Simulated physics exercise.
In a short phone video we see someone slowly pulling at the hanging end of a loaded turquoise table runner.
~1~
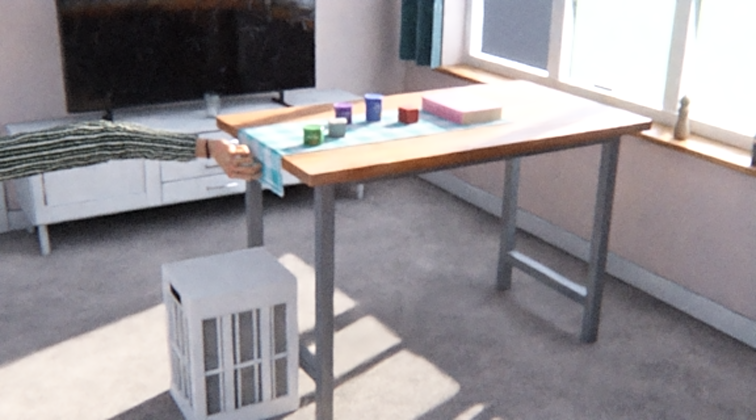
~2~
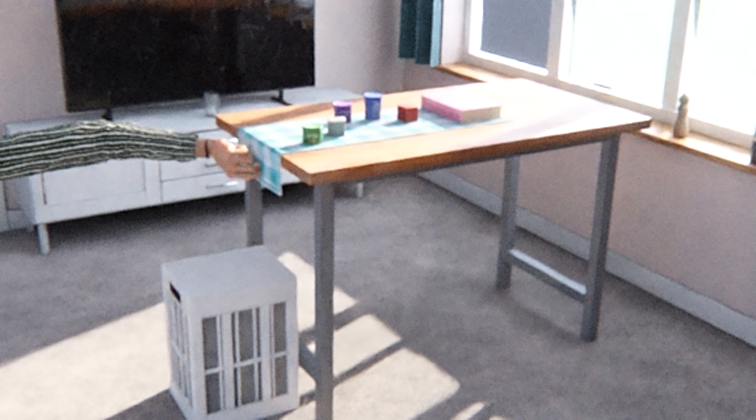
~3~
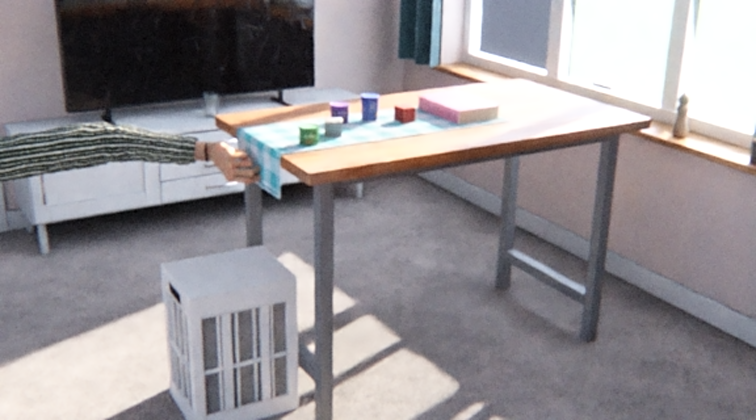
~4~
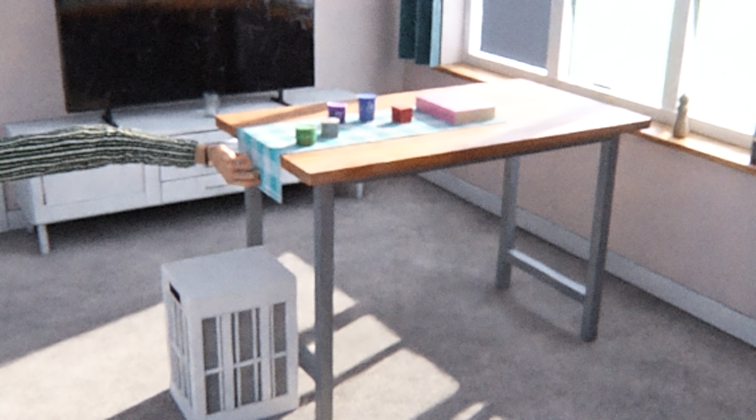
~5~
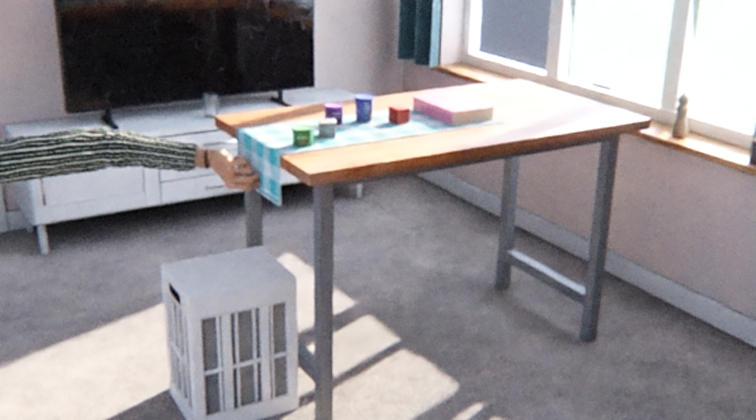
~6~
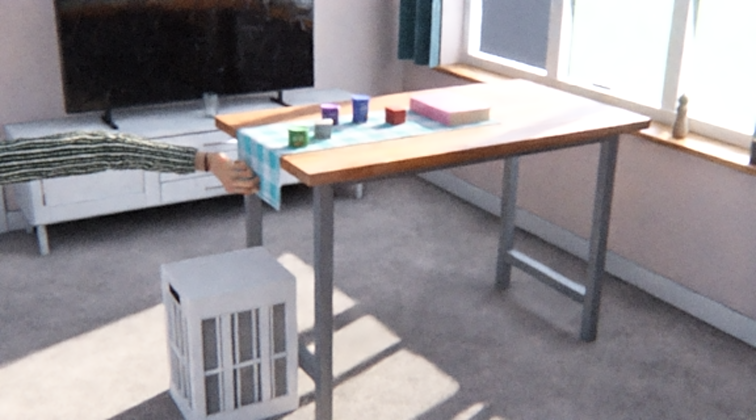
In the video, a hand in a striped sleeve slowly pulls the hanging end of a turquoise runner down at a wooden table's left edge, and the small colored pots, cubes and pink item on it shift slightly left.
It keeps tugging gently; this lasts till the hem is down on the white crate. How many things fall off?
Exactly two drop.
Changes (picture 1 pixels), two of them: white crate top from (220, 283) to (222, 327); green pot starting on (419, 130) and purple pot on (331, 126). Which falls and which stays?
In the end the green pot is still on top and the purple pot is no longer on top.
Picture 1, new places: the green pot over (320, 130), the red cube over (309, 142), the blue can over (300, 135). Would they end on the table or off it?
Result - green pot lost; red cube lost; blue can lost.
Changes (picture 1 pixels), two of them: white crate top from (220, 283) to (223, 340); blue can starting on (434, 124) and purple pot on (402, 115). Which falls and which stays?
So the blue can stays there, and the purple pot stays there.
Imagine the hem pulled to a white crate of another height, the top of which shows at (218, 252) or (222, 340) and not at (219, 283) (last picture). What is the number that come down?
Counts: 1, 4.
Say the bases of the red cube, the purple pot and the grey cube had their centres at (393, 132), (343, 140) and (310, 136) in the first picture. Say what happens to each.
Note: Red cube kept on top; purple pot lost; grey cube lost.
Soon after, hem near (258, 238); green pot gone.
After that, hem on the crate; green pot and grey cube gone.
In the end, hem on the crate; green pot and grey cube gone. The answer is two.
